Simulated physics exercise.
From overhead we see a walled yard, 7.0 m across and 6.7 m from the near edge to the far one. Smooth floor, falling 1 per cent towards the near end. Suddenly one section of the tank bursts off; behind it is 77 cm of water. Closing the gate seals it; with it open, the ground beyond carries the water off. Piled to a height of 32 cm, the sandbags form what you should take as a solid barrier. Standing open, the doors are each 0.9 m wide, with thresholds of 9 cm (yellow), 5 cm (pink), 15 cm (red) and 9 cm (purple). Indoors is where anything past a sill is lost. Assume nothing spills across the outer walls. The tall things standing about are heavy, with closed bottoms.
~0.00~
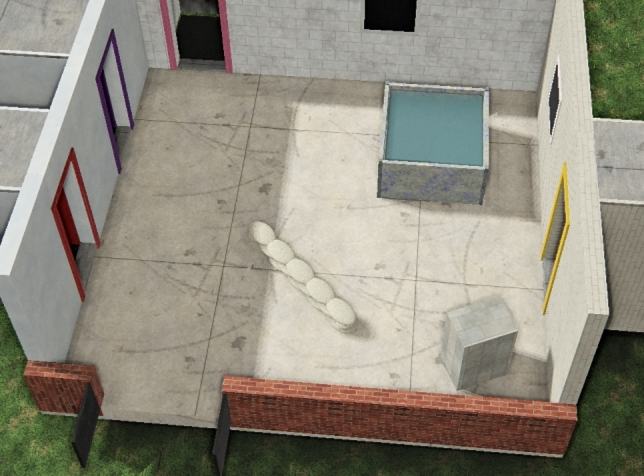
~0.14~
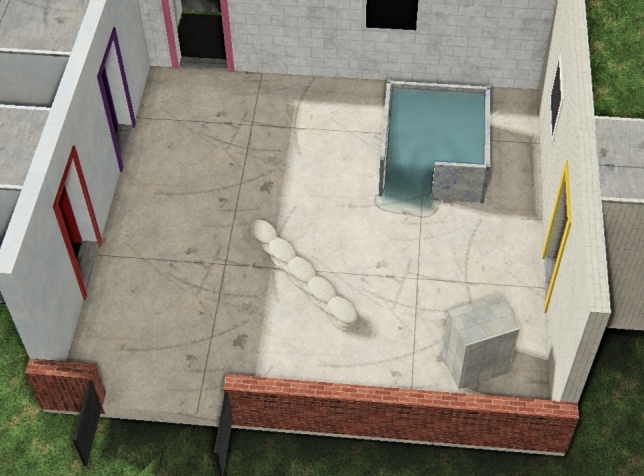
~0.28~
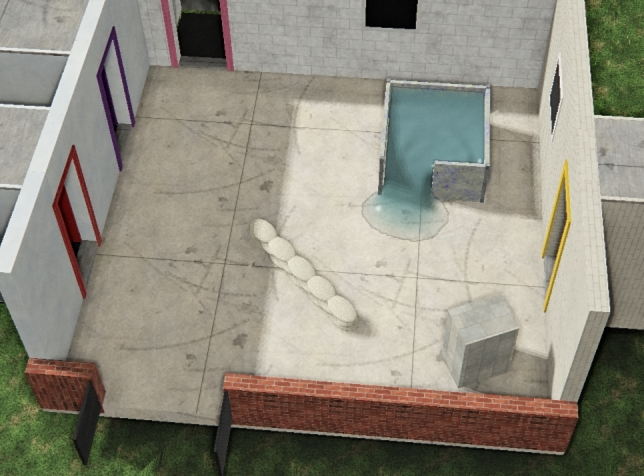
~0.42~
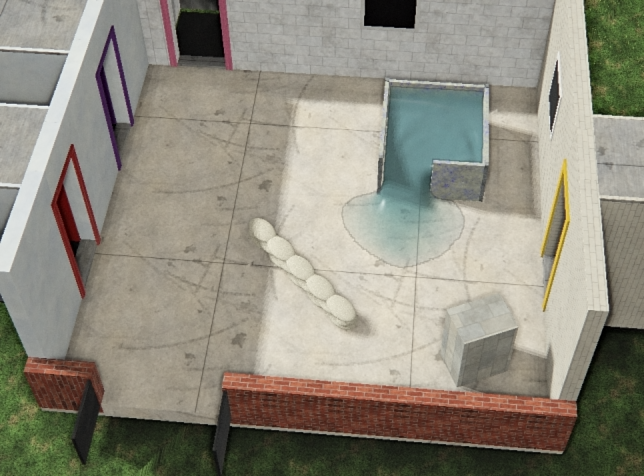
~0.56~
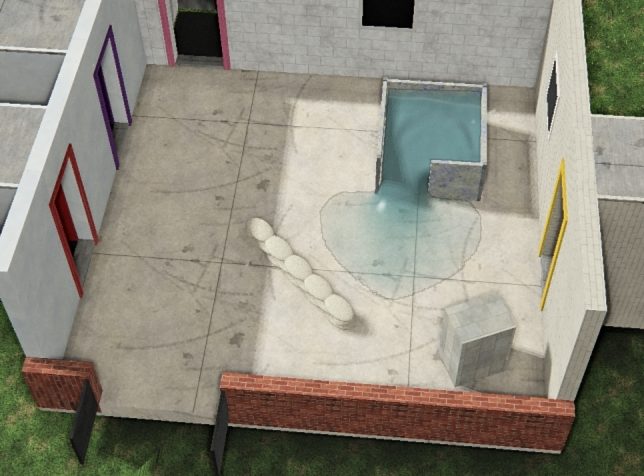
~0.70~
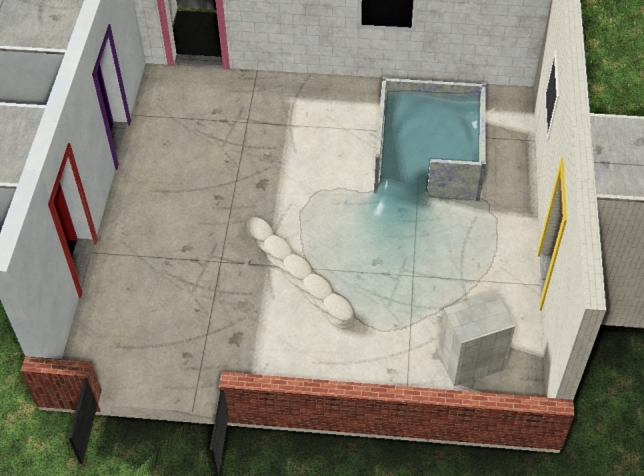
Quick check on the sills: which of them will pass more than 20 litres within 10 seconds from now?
Sill check: Yellow door passes less or equal; pink door passes less or equal; red door passes less or equal; purple door passes less or equal.
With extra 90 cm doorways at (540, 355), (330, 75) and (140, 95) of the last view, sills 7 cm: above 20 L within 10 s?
In sequence the answers are more than that, less than that and less than that.
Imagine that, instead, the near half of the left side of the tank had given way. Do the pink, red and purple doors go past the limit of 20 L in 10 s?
Then it goes pink too high, red fine, purple too high.
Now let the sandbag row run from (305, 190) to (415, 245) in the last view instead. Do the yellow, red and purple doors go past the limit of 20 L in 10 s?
Moved that way: Yellow breaches it, red holds, purple holds.
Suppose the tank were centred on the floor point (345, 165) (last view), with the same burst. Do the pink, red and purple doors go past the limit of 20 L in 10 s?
Well, pink ends up inside the mark, red ends up inside the mark and purple ends up inside the mark.
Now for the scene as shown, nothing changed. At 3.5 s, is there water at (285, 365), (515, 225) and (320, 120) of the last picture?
Soaked, untouched, untouched.
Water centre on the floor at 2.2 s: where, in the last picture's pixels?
I'd put it close to (411, 230).
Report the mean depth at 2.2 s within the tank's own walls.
Mean depth: About 37 cm.
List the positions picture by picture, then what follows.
In the first frame, the tank at (435, 128) is whole and still, 77 cm deep.
In the second frame, the front is at (429, 212), 0.5 m from the gap at (408, 184); 0.2 m2 of floor is under water; 77 cm left at the back of the tank.
In the third frame, water pours out at (407, 184) and has run 0.9 m, to (428, 234); typically 10 cm deep outside, 77 cm at the tank's back.
In the fourth frame, the front is at (394, 262), 1.4 m from the gap at (406, 185); 1.8 m2 of floor is under water; 71 cm left at the back of the tank.
In the fifth frame, the front is at (386, 293), 2.0 m from the gap at (404, 184); 3.4 m2 of floor is under water; 66 cm left at the back of the tank.
In the sixth frame, the front is at (383, 325), 2.6 m from the gap at (403, 183); 5.2 m2 of floor is under water; 67 cm left at the back of the tank.
After 1.4 s water covers 20 % of the floor and is deepest (34 cm) near (330, 291); yellow door 4 cm at the sill, 0 L in, pink door not reached, red door not reached, purple door not reached.
After 2.2 s water covers 30 % of the floor and is deepest (37 cm) near (419, 415); yellow door 3 cm at the sill, 0 L in, pink door not reached, red door not reached, purple door not reached.
After 3.5 s water covers 40 % of the floor and is deepest (26 cm) near (522, 423); yellow door 6 cm at the sill, 0 L in, pink door not reached, red door not reached, purple door not reached.
After 6.0 s water covers 75 % of the floor and is deepest (17 cm) near (522, 423); yellow door 8 cm at the sill, 6 L in, pink door 2 cm at the sill, 0 L in, red door 4 cm at the sill, 0 L in, purple door 3 cm at the sill, 0 L in.
After 10.0 s water covers 90 % of the floor and is deepest (10 cm) near (522, 423); yellow door 5 cm at the sill, 6 L in, pink door 2 cm at the sill, 0 L in, red door 6 cm at the sill, 0 L in, purple door 3 cm at the sill, 0 L in.
